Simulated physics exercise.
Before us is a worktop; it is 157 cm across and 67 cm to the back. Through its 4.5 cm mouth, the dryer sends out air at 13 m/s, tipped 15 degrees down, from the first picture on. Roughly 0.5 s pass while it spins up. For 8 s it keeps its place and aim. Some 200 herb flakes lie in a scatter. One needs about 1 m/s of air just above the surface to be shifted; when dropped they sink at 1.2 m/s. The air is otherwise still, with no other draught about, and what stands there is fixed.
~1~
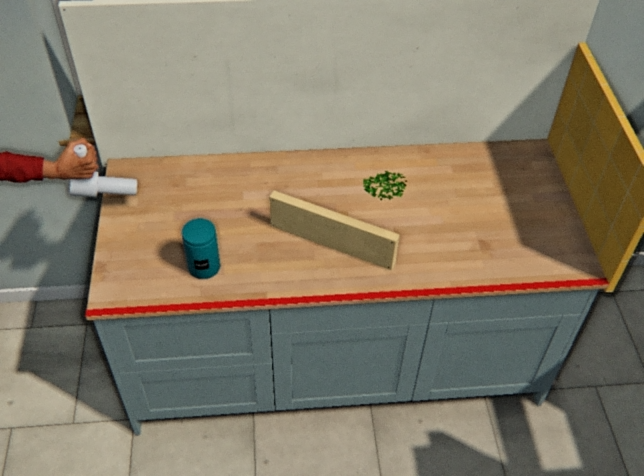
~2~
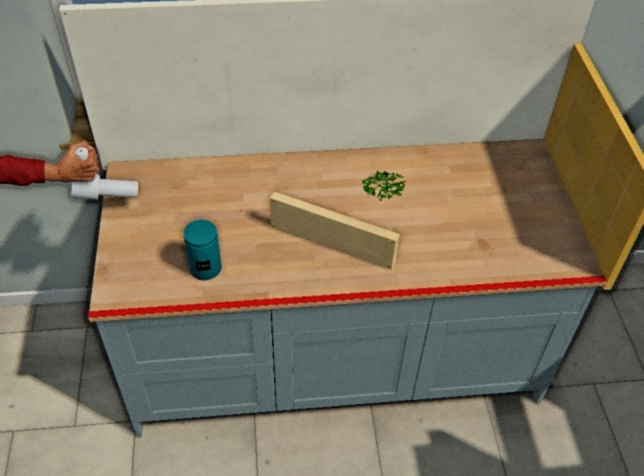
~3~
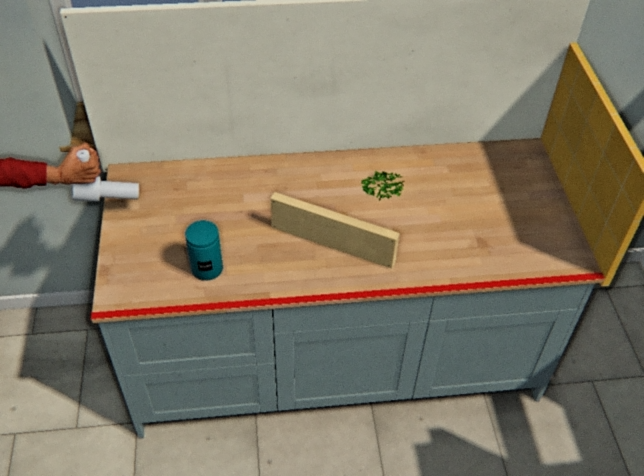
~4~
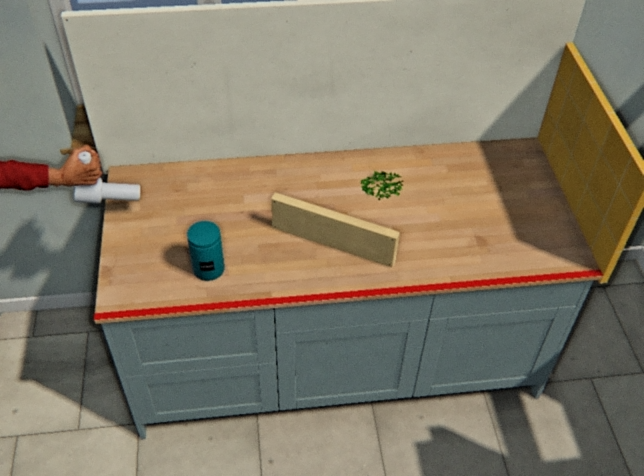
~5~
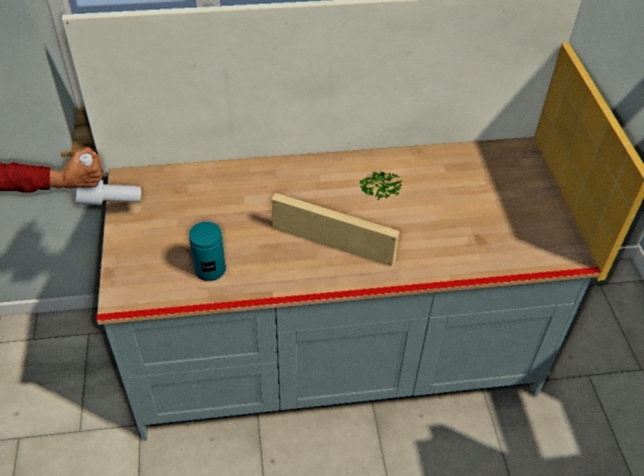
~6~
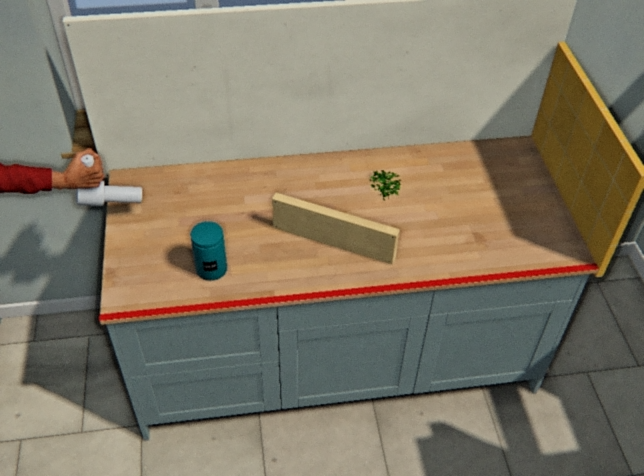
A hand holds a dryer at the worktop's left while the herb flakes barely shift.
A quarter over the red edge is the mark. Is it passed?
Yes, it is passed.
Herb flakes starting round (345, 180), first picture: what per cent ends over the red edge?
Then roughly 80 percent would end up there.
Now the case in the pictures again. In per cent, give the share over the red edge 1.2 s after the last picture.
15 %, roughly.
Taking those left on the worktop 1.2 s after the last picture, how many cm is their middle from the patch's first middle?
Roughly 65 cm.
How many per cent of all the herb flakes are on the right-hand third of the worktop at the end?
Share at the end: Close to 15 %.
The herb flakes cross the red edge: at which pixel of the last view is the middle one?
At about (600, 269).
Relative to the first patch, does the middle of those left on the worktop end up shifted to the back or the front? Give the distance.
It moves toward the near end, close to 30 cm.
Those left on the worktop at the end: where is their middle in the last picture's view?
Centre point: About (576, 227).
Then, 1.2 s after the last picture, 90 % are on the move or not yet settled, 13 % are over the red edge; the middle of those still in play is near (563, 198).
Then, 2.1 s after the last picture, 84 % are on the move or not yet settled, 22 % are over the red edge; the middle of those still in play is near (568, 208).
Then, 4.0 s after the last picture, 49 % are on the move or not yet settled, 55 % are over the red edge; the middle of those still in play is near (569, 212).
Then, 7.6 s after the last picture, at the end, 85 % are over the red edge; the middle of those still in play is near (576, 227).
